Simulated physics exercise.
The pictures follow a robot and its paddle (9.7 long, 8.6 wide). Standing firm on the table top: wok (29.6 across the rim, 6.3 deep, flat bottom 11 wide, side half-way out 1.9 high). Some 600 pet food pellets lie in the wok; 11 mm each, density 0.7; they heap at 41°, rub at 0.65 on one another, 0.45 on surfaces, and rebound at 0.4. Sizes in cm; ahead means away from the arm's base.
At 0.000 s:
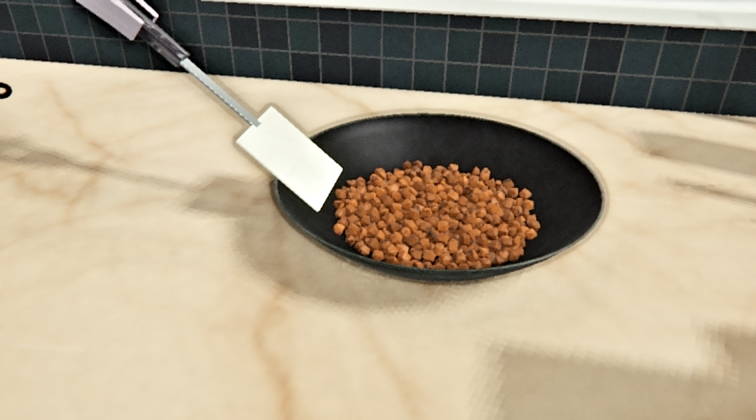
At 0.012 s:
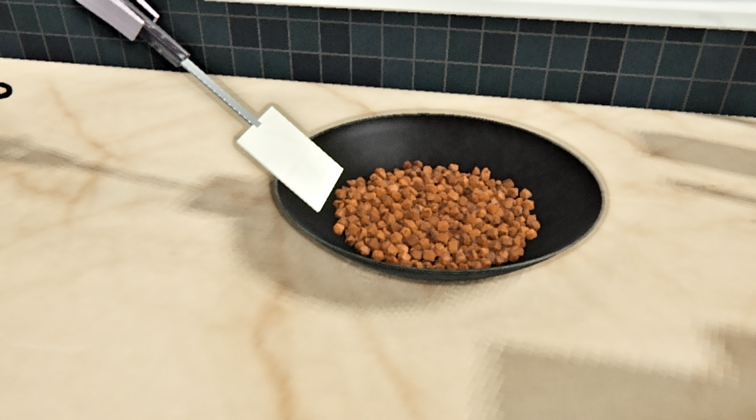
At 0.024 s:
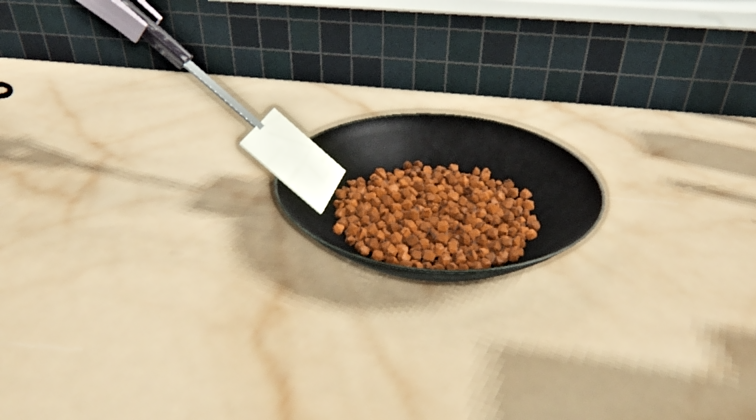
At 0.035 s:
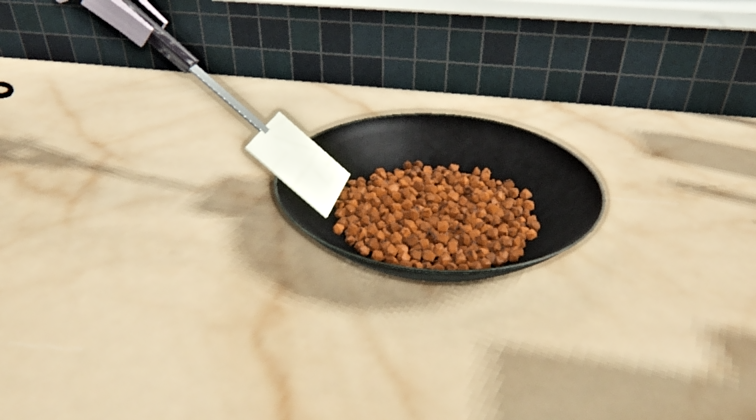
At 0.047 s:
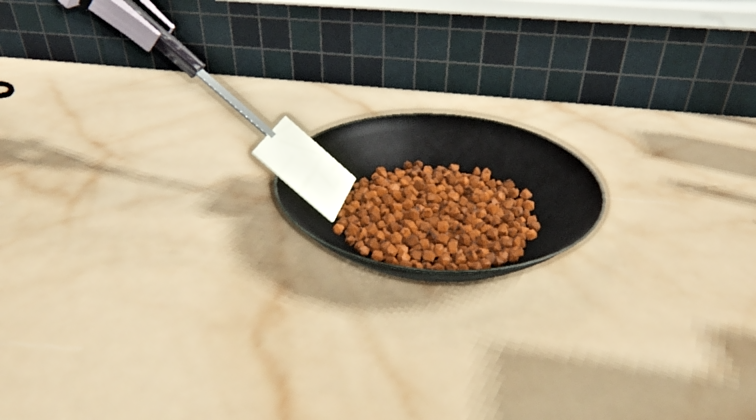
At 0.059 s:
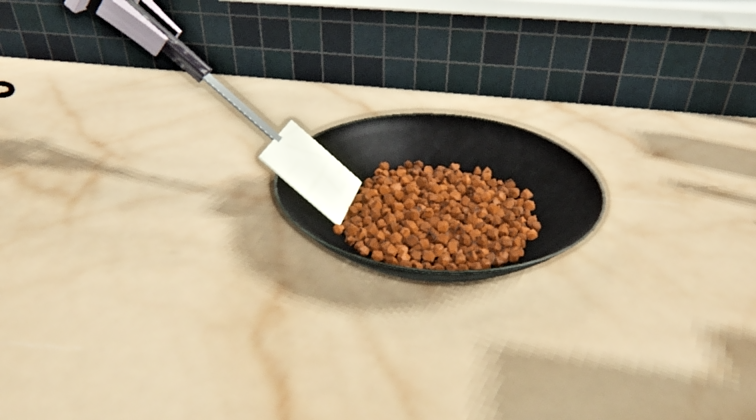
On a pale marble-patterned counter, a robot's white paddle hung at the left edge of a black wok of brown pellets, then crept slightly down and right against them while the heap barely changed.
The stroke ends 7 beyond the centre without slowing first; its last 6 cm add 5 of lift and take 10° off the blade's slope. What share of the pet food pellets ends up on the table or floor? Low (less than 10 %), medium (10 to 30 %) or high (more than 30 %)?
Share on the table or floor: Low (less than 10 %).
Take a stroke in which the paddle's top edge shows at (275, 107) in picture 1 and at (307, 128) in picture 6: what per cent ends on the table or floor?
About 10 per cent.
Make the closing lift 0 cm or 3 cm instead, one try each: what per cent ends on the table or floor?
Some 10 and 5 per cent.
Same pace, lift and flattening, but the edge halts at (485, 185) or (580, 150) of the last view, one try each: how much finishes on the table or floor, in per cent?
About 0 and 35 per cent.
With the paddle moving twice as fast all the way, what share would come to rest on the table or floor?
In that case some 15 per cent.
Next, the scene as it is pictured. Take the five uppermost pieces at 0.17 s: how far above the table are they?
Roughly 5 cm.
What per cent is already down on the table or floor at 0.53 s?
About 0 per cent.
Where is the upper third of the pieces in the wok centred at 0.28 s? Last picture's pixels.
Around (538, 197).
By 0.17 s, sloping 41°, highest piece 5 above the table; 595 in the wok.
By 0.28 s, sloping 38°, highest piece 8 above the table; 593 in the wok, 2 on the blade or in flight.
By 0.53 s, sloping 31°, highest piece 7 above the table; 585 in the wok, 8 on the table or floor, 2 on the blade or in flight.
By 1.58 s, sloping 31°, highest piece 7 above the table; 584 in the wok, 11 on the table or floor.
Final count, 584 in the wok, 11 on the table or floor. That is 2 % on the table or floor.
